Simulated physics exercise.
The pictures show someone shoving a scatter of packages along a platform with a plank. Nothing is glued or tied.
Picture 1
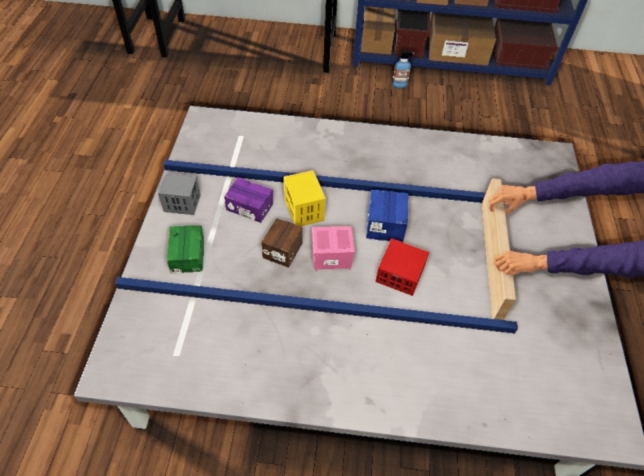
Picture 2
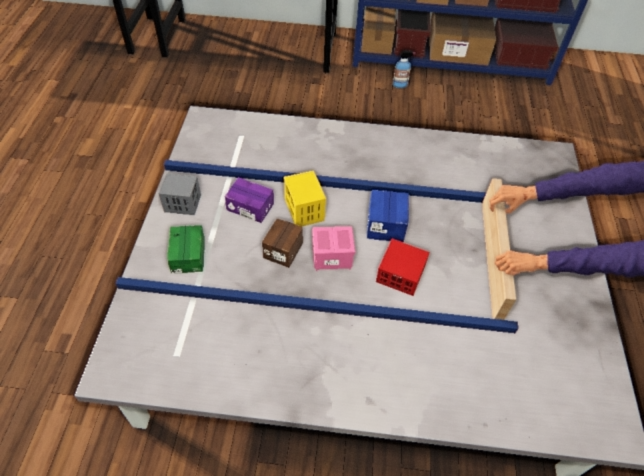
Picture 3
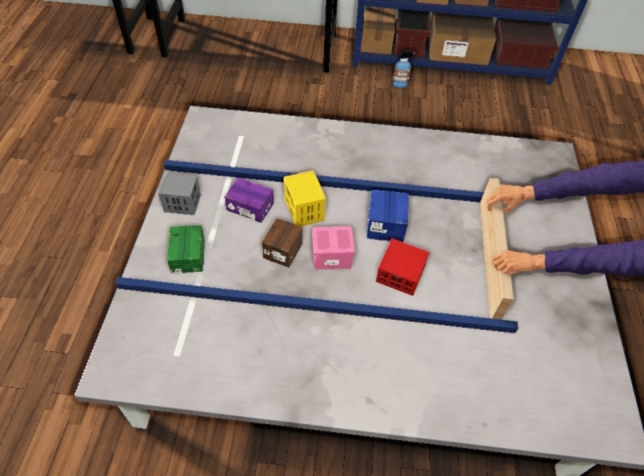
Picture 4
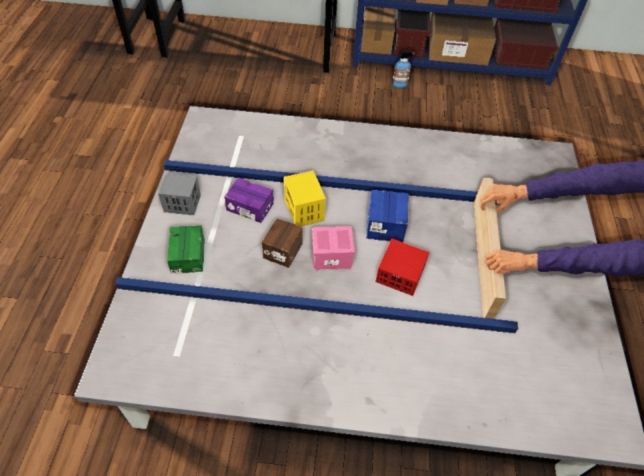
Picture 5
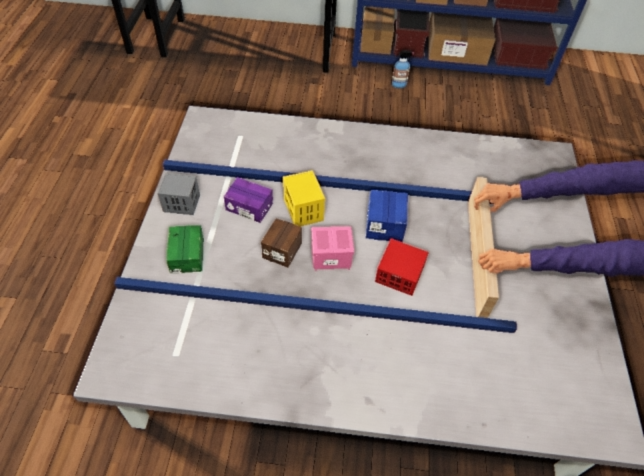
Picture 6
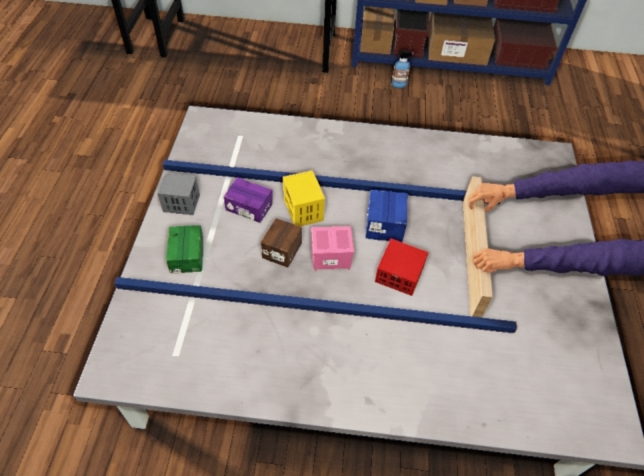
On a grey tabletop between two blue rails, two hands slid a wooden plank slightly leftward toward eight scattered, colourful crates and boxes, which stayed still, with a gap remaining between them and the plank.
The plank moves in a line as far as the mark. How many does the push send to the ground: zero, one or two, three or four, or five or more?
Outcome: The number that fall off is three or four.
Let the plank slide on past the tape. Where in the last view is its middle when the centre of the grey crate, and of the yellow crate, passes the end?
For the grey crate at (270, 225), for the yellow crate at (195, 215).
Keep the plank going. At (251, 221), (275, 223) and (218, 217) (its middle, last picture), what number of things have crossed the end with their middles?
The counts: 2, 0 and 4.
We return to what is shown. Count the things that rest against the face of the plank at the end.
2 of them.
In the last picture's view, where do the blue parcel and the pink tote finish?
The blue parcel at (200, 197), the pink tote at (151, 227).
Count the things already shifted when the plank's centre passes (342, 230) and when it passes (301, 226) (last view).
The counts are 5 and 7.
Soon after, none off yet; grey crate at rest near (179, 194); green box at rest near (185, 249); purple parcel at rest near (249, 200).
After that, none off yet; grey crate at rest near (179, 194); green box at rest near (185, 249); purple parcel displaced a little near (241, 200).
And then, none off yet; grey crate displaced about its own width near (145, 191); green box displaced about its own width near (131, 245); purple parcel displaced well along near (181, 196).
In the end, the number that fall off is three or four; gone, brown parcel, purple parcel, green box and grey crate.
